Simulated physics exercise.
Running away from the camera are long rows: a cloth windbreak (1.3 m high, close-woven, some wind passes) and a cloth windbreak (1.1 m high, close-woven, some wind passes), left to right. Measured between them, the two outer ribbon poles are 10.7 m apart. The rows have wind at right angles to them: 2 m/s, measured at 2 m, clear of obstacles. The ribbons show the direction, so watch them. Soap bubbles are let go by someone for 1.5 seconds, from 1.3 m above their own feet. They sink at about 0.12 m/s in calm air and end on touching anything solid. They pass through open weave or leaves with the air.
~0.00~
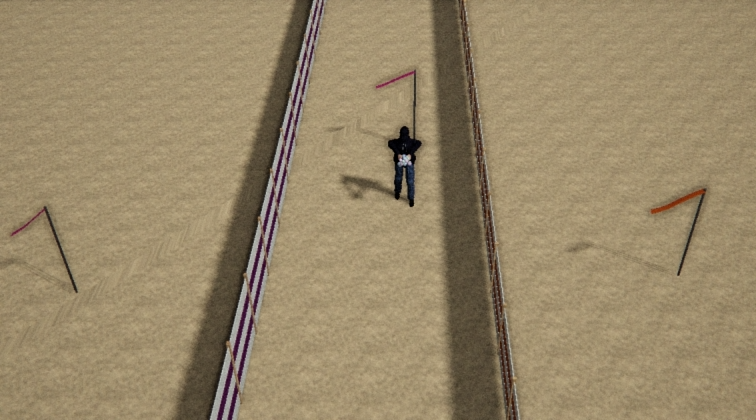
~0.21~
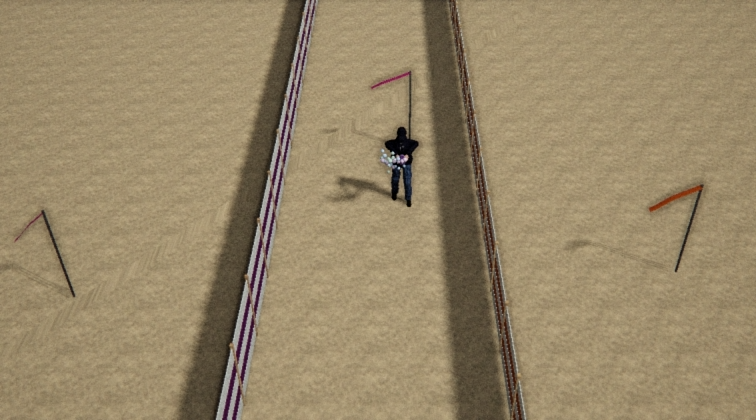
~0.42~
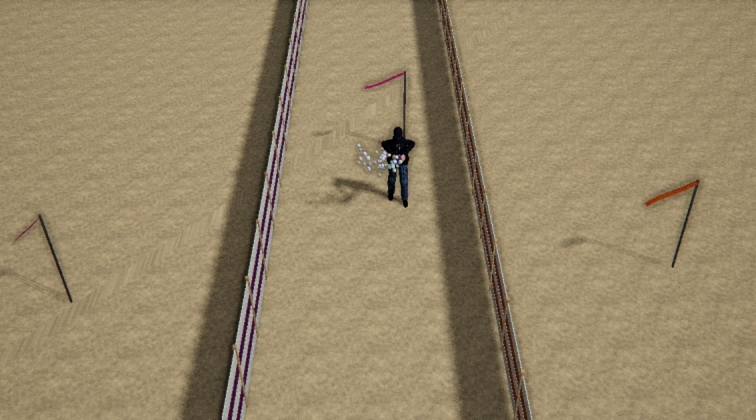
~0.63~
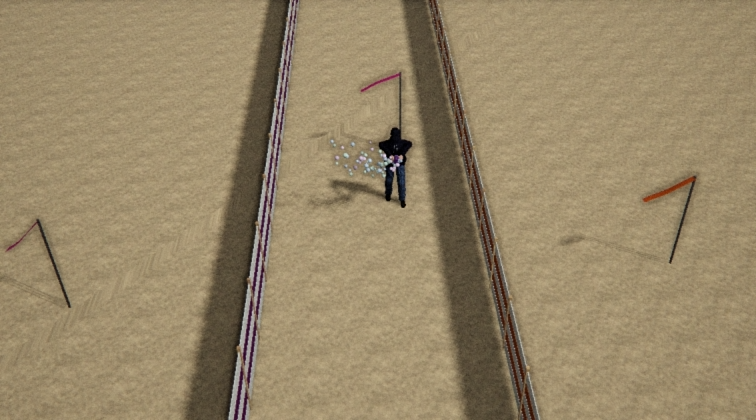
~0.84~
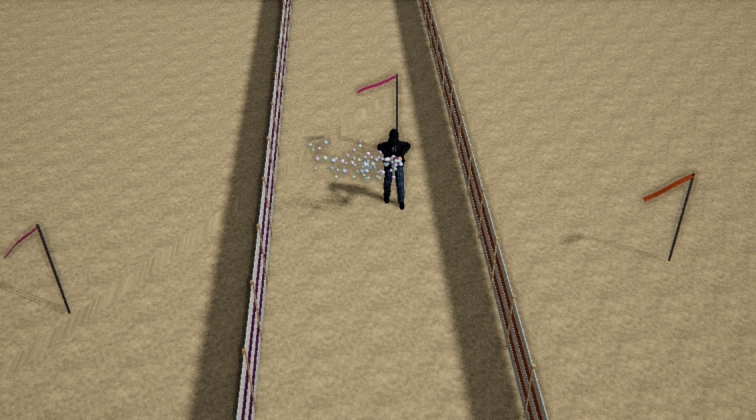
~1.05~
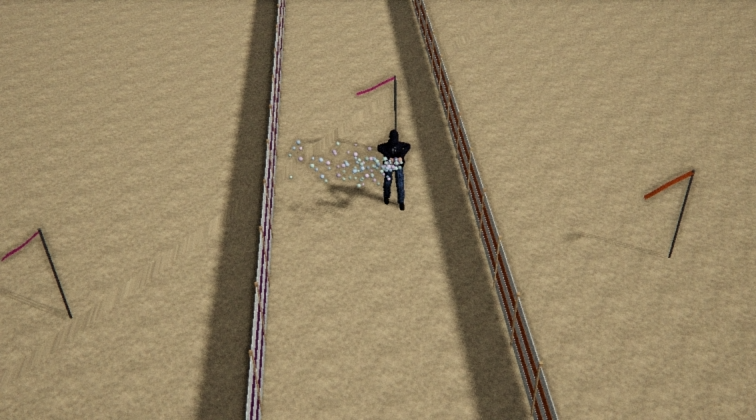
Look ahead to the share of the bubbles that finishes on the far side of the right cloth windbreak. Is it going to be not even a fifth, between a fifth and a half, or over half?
Not even a fifth.
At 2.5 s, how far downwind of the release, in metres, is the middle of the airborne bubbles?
It comes to roughly 1.5 m.
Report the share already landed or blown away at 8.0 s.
Estimate: Around 25 %.
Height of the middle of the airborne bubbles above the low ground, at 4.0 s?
The middle is at about 1.0 m above the low ground.
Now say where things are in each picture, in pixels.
The first picture shows the left ribbon ends at (11, 235), leaning 55 degrees to the left and the bubbles in the air span x = 400 to 410 around y = 160.
The second picture shows the right ribbon ends at (649, 210), leaning 60 degrees to the left and the bubbles in the air span x = 380 to 405 around y = 160.
The third picture shows the inner ribbon ends at (365, 88), leaning 70 degrees to the left, the bubbles in the air span x = 360 to 395 around y = 165 and the top of the right cloth windbreak crosses (481, 170).
The fourth picture shows the left ribbon ends at (7, 250), leaning 50 degrees to the left and the bubbles in the air span x = 345 to 400 around y = 165.
The fifth picture shows the right ribbon ends at (643, 200), leaning 55 degrees to the left and the bubbles in the air span x = 325 to 395 around y = 165.
The sixth picture shows the inner ribbon ends at (356, 94), leaning 65 degrees to the left, the bubbles in the air span x = 315 to 395 around y = 165 and the top of the left cloth windbreak crosses (265, 173).
After 2.5 s, 0 % is beyond the right cloth windbreak; 0 % has touched down or left; the middle of what still flies is 1.2 m above the low ground, near (304, 175).
After 4.0 s, 0 % is beyond the right cloth windbreak; 1 % has touched down or left; the middle of what still flies is 1.1 m above the low ground, near (256, 182).
After 8.0 s, 0 % is beyond the right cloth windbreak; 24 % has touched down or left; the middle of what still flies is 0.8 m above the low ground, near (74, 202).
After 20.0 s, 0 % is beyond the right cloth windbreak; 76 % has touched down or left.
After 45.0 s, 0 % is beyond the right cloth windbreak; 100 % has touched down or left.
